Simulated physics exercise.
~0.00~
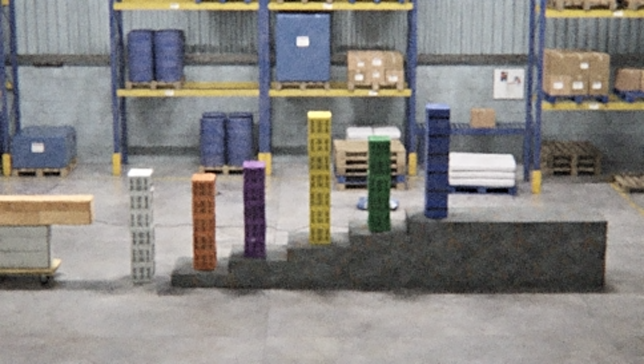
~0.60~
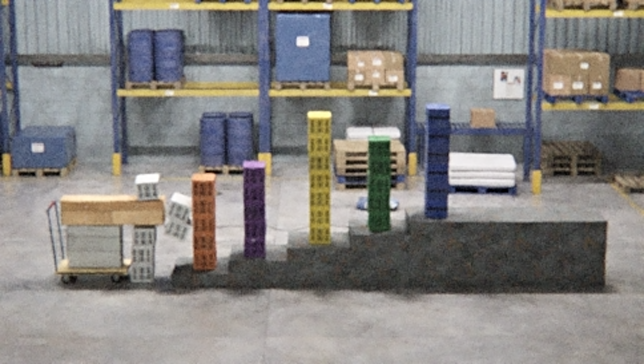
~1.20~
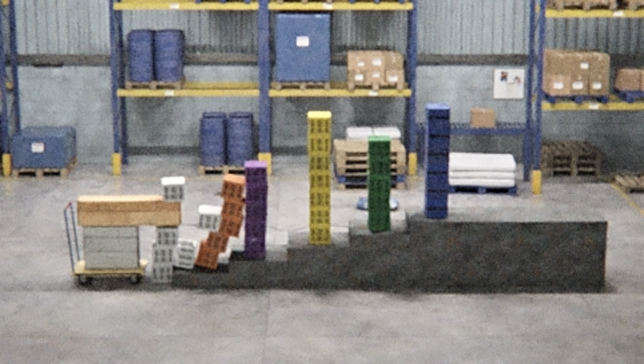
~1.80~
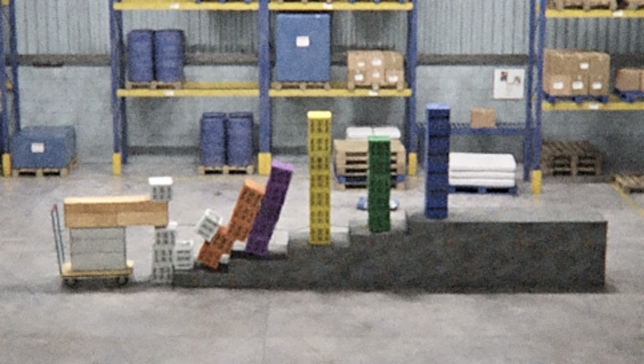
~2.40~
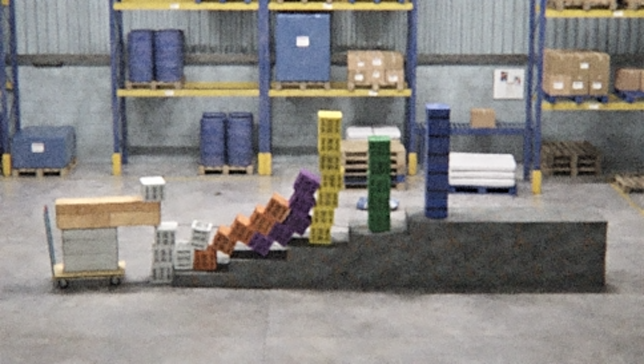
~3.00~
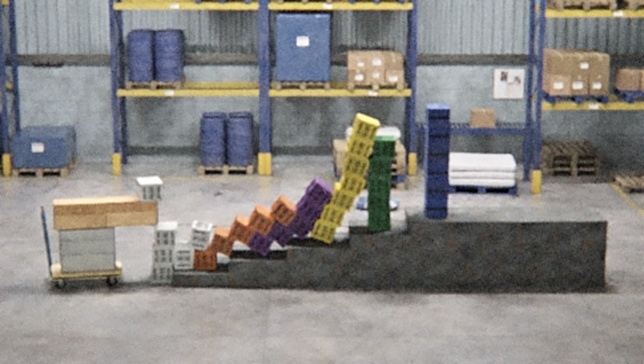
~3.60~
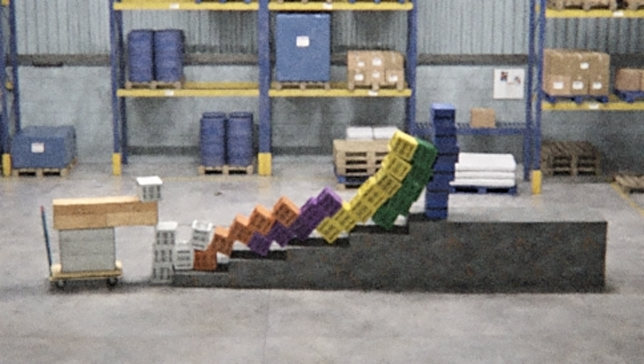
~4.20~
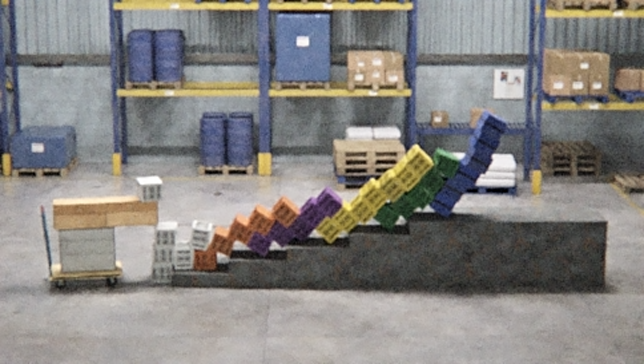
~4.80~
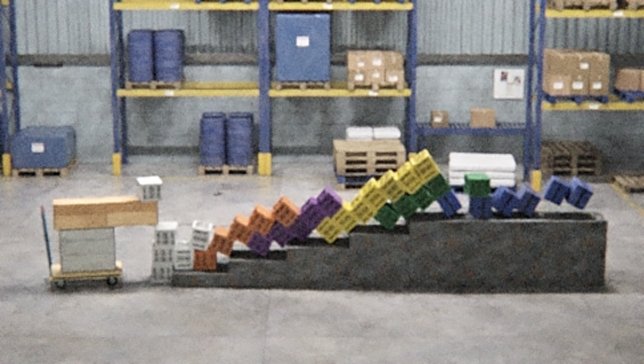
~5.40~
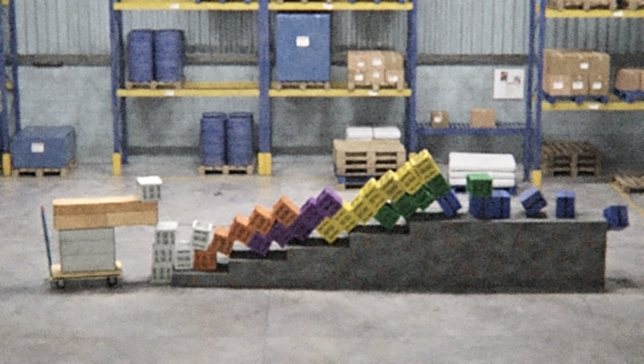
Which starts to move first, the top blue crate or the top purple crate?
The top purple crate starts to move first, tipping to the right while the top blue crate is still in place on its upright stack.
